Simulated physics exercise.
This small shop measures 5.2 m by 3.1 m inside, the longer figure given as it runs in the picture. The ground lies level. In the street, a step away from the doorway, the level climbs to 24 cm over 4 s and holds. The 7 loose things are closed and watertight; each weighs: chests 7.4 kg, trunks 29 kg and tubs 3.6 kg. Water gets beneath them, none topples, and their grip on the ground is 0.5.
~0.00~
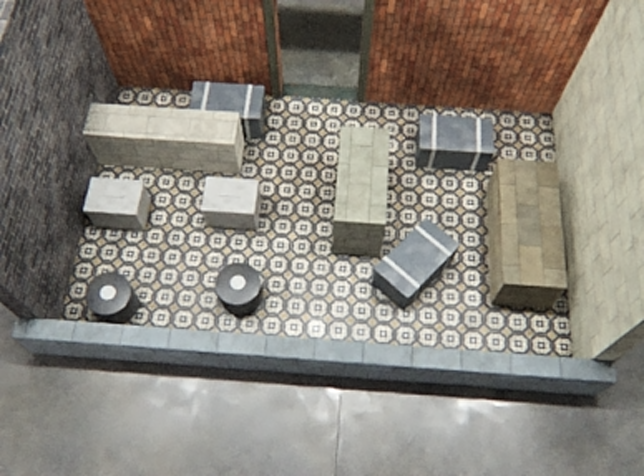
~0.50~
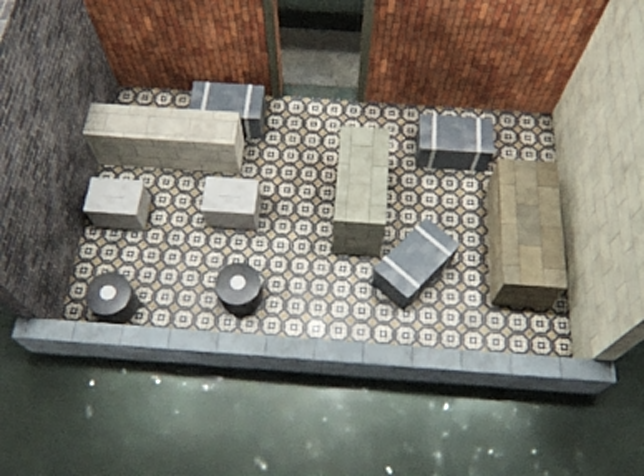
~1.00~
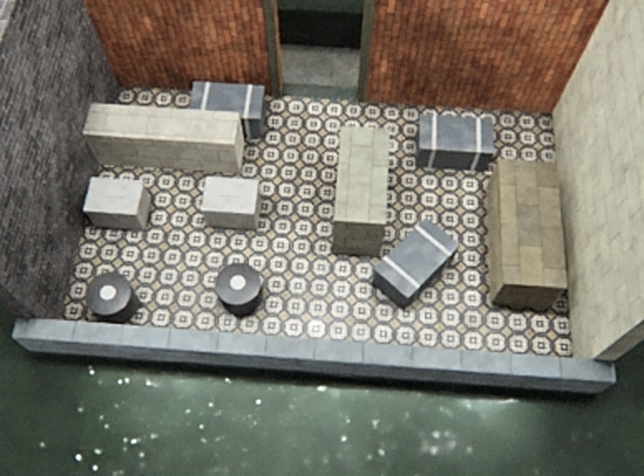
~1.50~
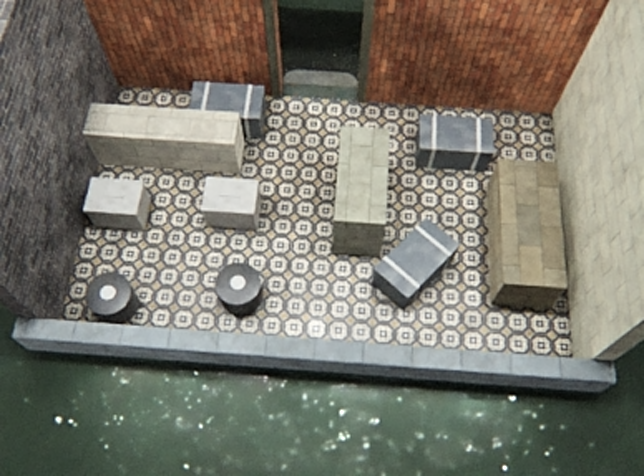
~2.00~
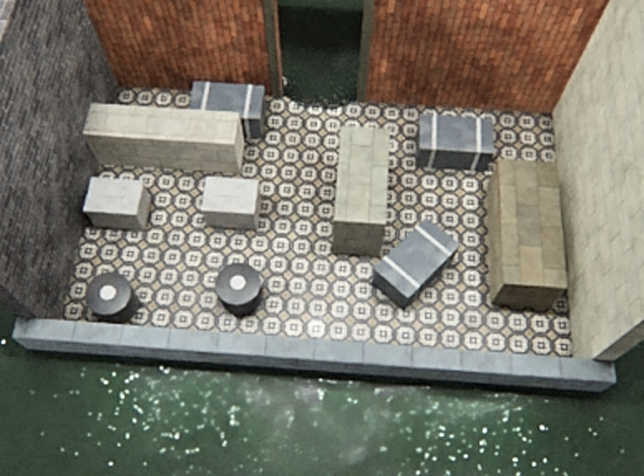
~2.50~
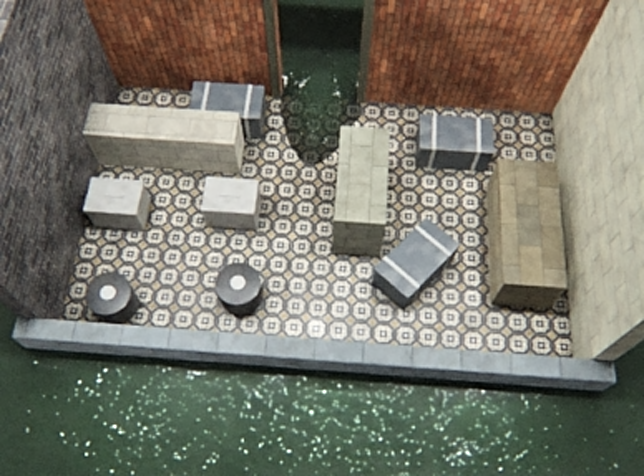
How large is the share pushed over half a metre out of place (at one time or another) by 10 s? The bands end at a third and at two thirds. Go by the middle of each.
Share: Between one and two thirds.
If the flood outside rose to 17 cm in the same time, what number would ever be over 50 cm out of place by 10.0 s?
In that case 4 of them.
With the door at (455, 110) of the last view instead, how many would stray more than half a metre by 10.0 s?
In that case 4 of them.
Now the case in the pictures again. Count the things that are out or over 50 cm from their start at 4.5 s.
I count 0.
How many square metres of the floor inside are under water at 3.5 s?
Roughly 2.5 m2.
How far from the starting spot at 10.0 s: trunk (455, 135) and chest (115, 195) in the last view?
In turn: 0 cm, 120 cm.
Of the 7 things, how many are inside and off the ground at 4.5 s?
0 of them.
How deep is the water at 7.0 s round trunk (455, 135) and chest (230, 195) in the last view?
About 4 and 6 cm.
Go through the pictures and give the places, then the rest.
A chest at (114, 196) rests on the ground; a trunk at (226, 100) rests on the ground; water covers 0.0 m2; 0 of 7 have shifted, in the first frame.
A chest at (114, 196), on the bottom; a trunk at (226, 100), on the bottom; 0.0 m2 under water; 0 of 7 have shifted, in the second frame.
A chest at (114, 196) rests on the ground; a trunk at (226, 100), on the bottom; 0.0 m2 under water; 0 of 7 have shifted, in the third frame.
A chest at (114, 196), on the bottom; a trunk at (226, 100) rests on the ground; water covers 0.0 m2; 0 of 7 have shifted, in the fourth frame.
A chest at (114, 196) rests on the ground; a trunk at (226, 100) rests on the ground; water covers 0.1 m2; 0 of 7 have shifted, in the fifth frame.
A chest at (114, 196), on the bottom; a trunk at (226, 100) rests on the ground; 0.6 m2 under water; 0 of 7 have shifted, in the sixth frame.
After 3.5 s 0 of 7 are over 50 cm from their spots; 0 afloat.
After 4.5 s 0 of 7 are over 50 cm from their spots; 0 afloat.
After 7.0 s 2 of 7 are over 50 cm from their spots; 3 afloat.
After 10.0 s 3 of 7 are over 50 cm from their spots, and 4 have been at some point; 4 afloat.
